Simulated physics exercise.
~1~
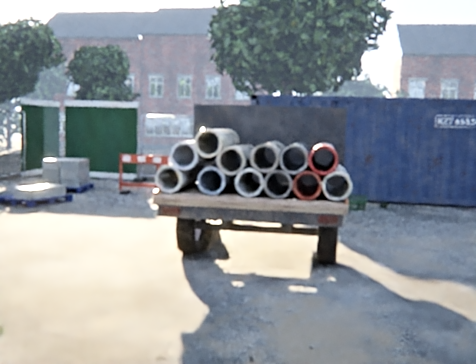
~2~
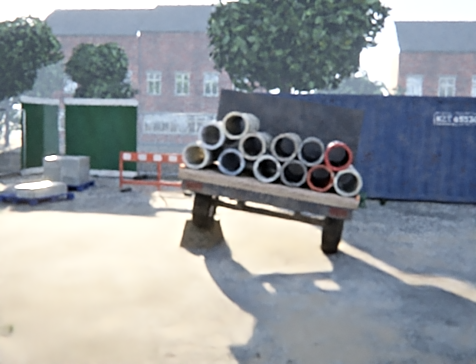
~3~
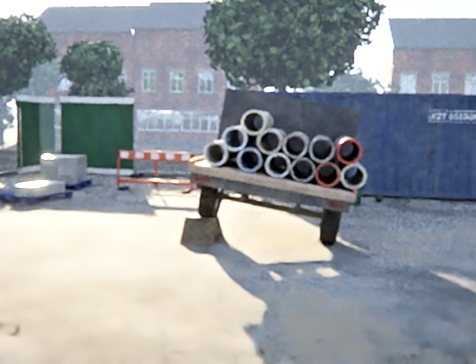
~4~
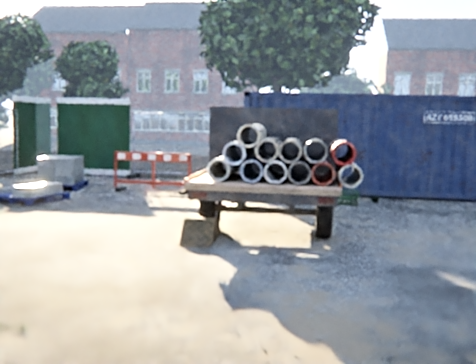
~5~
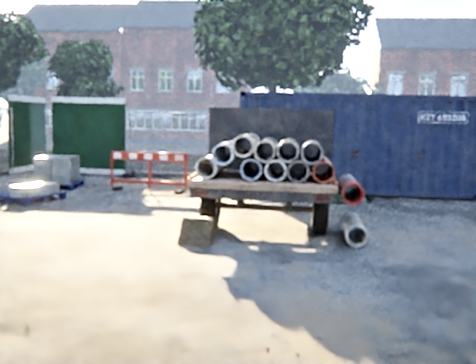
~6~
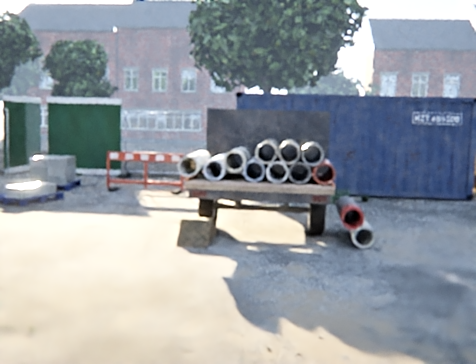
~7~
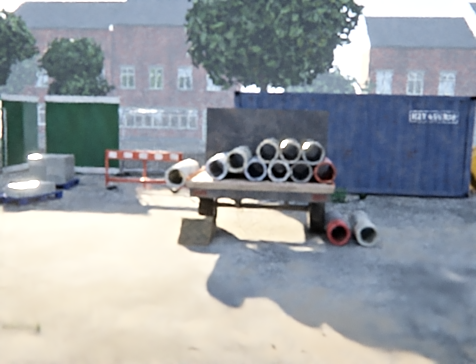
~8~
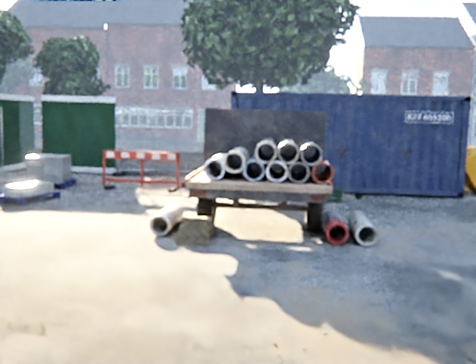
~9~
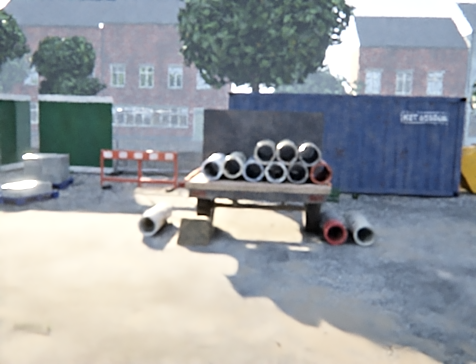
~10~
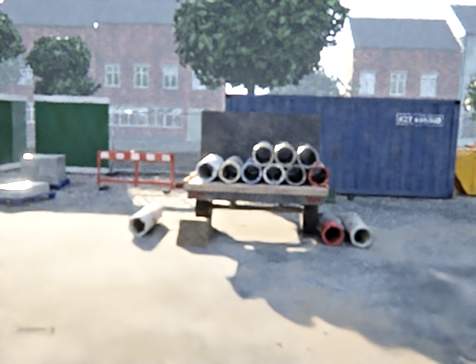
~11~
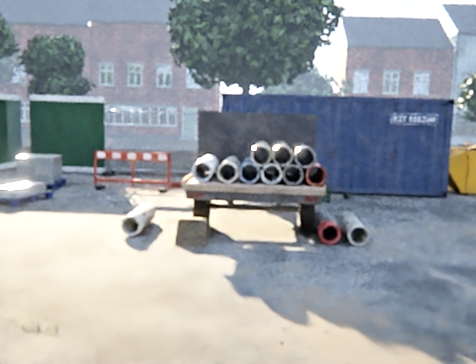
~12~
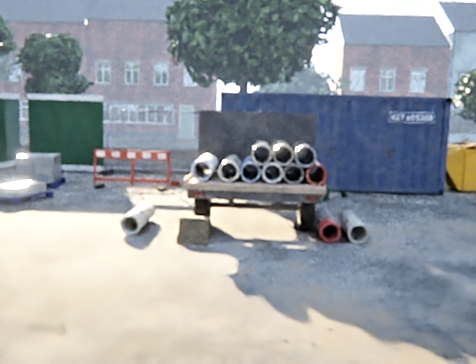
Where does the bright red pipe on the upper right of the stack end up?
It falls off the right side of the trailer and comes to rest on the ground beside a grey pipe.
A trailer of pipes tilts and levels, dropping a red and two grey ones onto the ground.
